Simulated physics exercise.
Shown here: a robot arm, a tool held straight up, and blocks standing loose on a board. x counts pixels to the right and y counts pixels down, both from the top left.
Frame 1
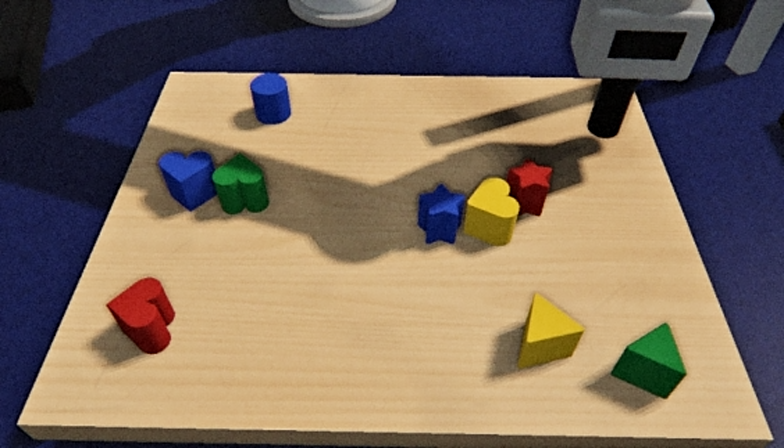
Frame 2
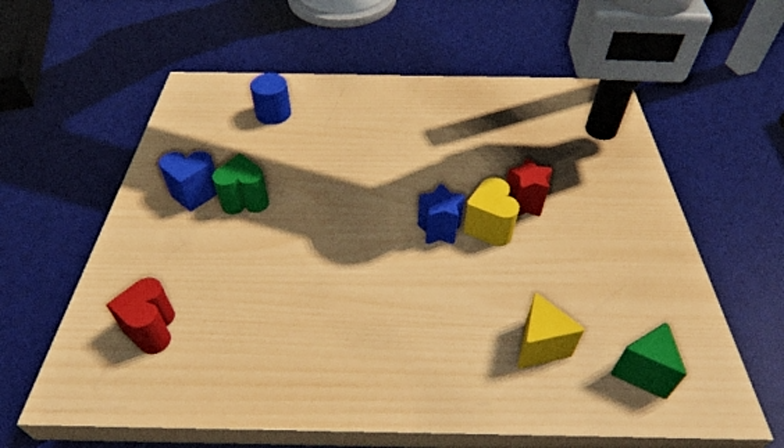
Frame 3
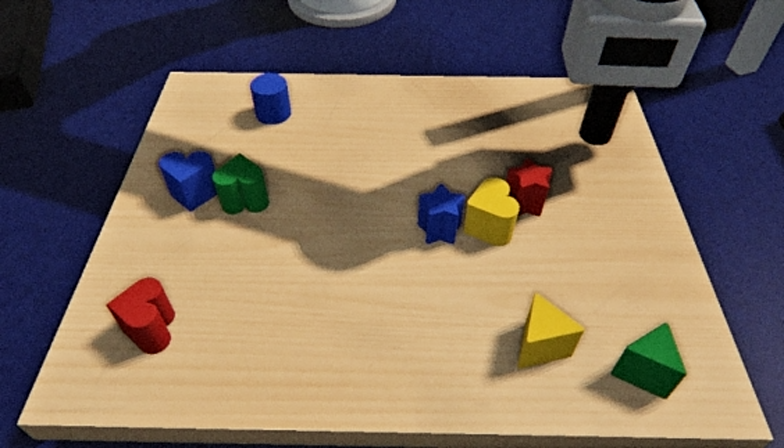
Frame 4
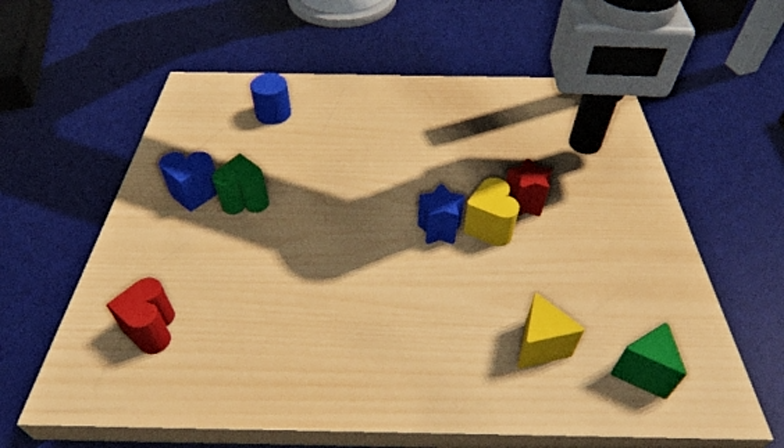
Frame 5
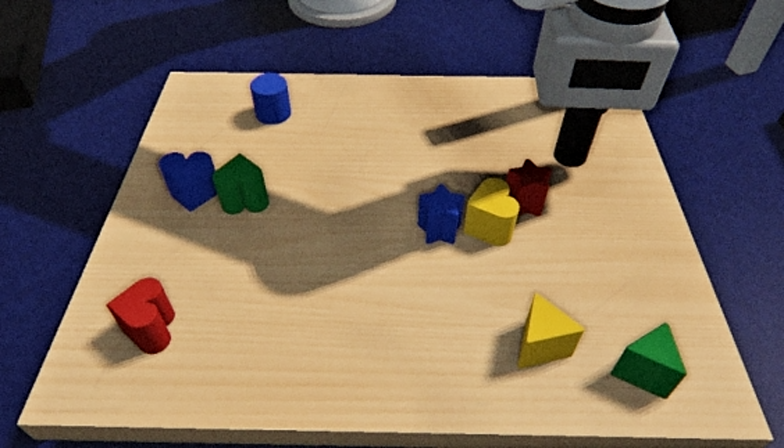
To begin with, a robot arm holds a dark upright tool near the top right of a wooden board scattered with red, blue, green and yellow blocks, barely moving. The tool then shifts slightly left and toward the viewer, nearing the red star, its shadow sliding along while every block stays still.
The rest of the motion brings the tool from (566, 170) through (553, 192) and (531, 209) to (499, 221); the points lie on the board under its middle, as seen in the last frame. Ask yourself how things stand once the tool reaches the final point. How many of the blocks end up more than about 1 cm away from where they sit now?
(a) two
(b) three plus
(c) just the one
b.
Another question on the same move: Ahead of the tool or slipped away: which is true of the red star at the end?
My prediction: In front.
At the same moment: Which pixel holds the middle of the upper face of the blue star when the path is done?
That would be at about pixel (399, 206).
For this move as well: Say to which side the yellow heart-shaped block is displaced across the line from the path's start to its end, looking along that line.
That block drifts right.
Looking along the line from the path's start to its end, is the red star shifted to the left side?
No, that is not how it ends up.
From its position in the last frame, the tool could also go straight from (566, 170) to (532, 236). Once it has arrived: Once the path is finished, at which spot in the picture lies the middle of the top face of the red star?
Pixel (505, 198).
On the path given first. One third of the way, tool at (557, 179); red star at (529, 174).
Two thirds of the way, tool at (534, 196); blue star at (435, 201); yellow heart-shaped block at (478, 202), turned 30° anticlockwise; red star at (506, 184), turned 45° clockwise.
At the end, tool at (502, 208); blue star at (399, 206), turned 35° clockwise; yellow heart-shaped block at (444, 215), turned 35° anticlockwise; red star at (472, 196), turned 45° clockwise.
